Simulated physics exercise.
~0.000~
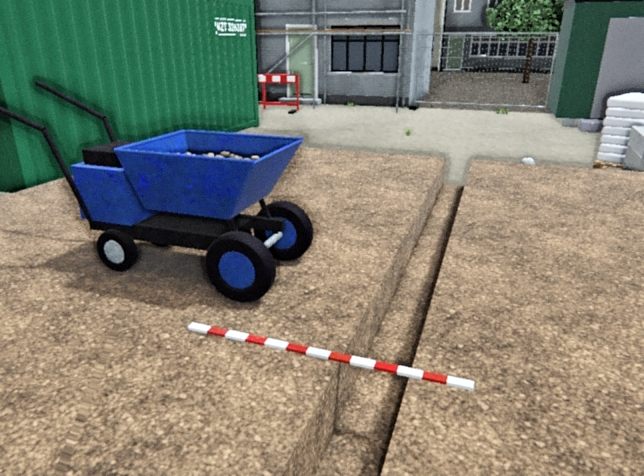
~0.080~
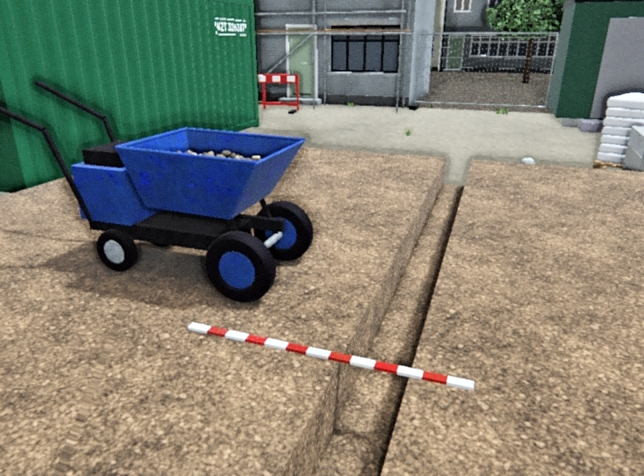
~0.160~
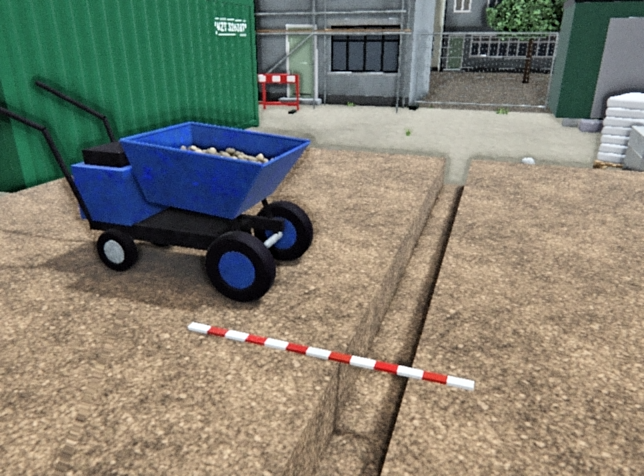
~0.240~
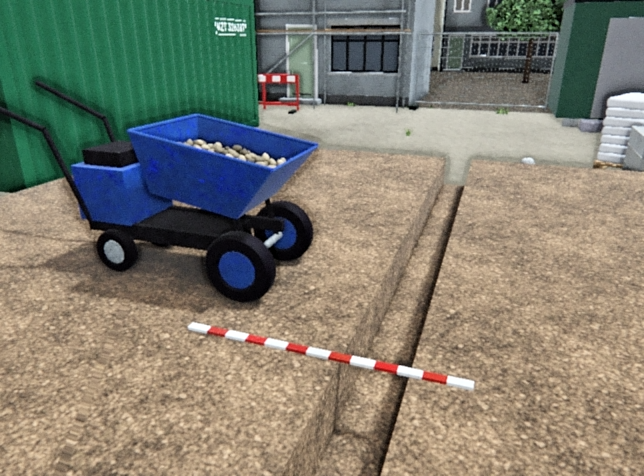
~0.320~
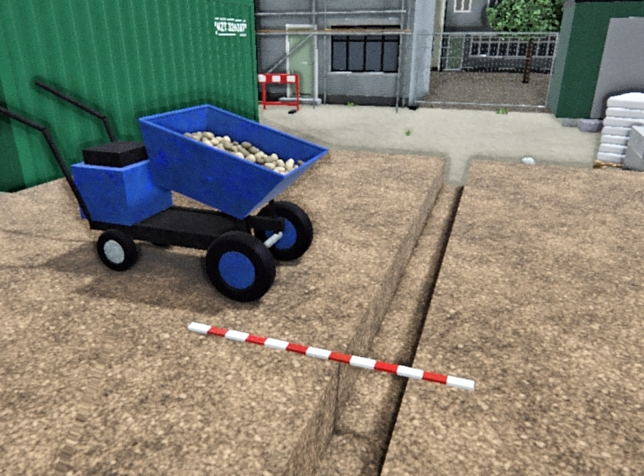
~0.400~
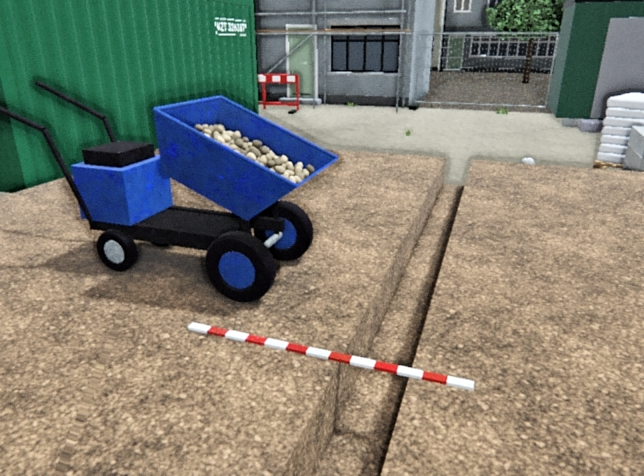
The blue skip of a small motor barrow, loaded with smooth pale stones, tilts forward on a brown earthy yard seen from slightly above by a still camera. The barrow stands at left before a green container, with a red and white striped pole lying near a narrow trench. Starting gently, the skip's rear rises steadily towards the right, revealing more stones, while the wheels stay put.
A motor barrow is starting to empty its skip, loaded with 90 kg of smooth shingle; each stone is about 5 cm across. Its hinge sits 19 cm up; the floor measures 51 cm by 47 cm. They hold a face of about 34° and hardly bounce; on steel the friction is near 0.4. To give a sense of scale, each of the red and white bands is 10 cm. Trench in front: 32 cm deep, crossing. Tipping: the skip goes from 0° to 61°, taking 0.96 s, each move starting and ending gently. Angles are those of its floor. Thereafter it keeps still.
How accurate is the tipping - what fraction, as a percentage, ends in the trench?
Close to 57 in every hundred.
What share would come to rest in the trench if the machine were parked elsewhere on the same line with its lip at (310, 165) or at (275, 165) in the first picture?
It'd be around 20 per cent and after that around 45 per cent.
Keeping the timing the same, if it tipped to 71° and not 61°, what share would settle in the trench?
Roughly 90%.
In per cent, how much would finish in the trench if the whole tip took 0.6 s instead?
It'd be some 50 per cent.
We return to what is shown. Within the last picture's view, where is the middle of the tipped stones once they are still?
Centre estimate: Around (401, 343).
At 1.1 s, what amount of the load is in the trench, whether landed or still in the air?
Around 10 per cent of it.
After 0.7 s the floor is at 51°; 100 % in the skip; the foremost stones are at (327, 213).
After 1.1 s the floor is at 61°; 89 % in the skip, 3 % short of the trench, 8 % in the trench; the foremost stones are at (402, 284).
After 1.4 s the floor is at 61°; 60 % in the skip, 3 % short of the trench, 33 % in the trench, 4 % past the trench; the foremost stones are at (487, 318).
After 3.4 s the floor is at 61°; 38 % in the skip, 1 % short of the trench, 57 % in the trench, 4 % past the trench; the foremost stones are at (591, 335).
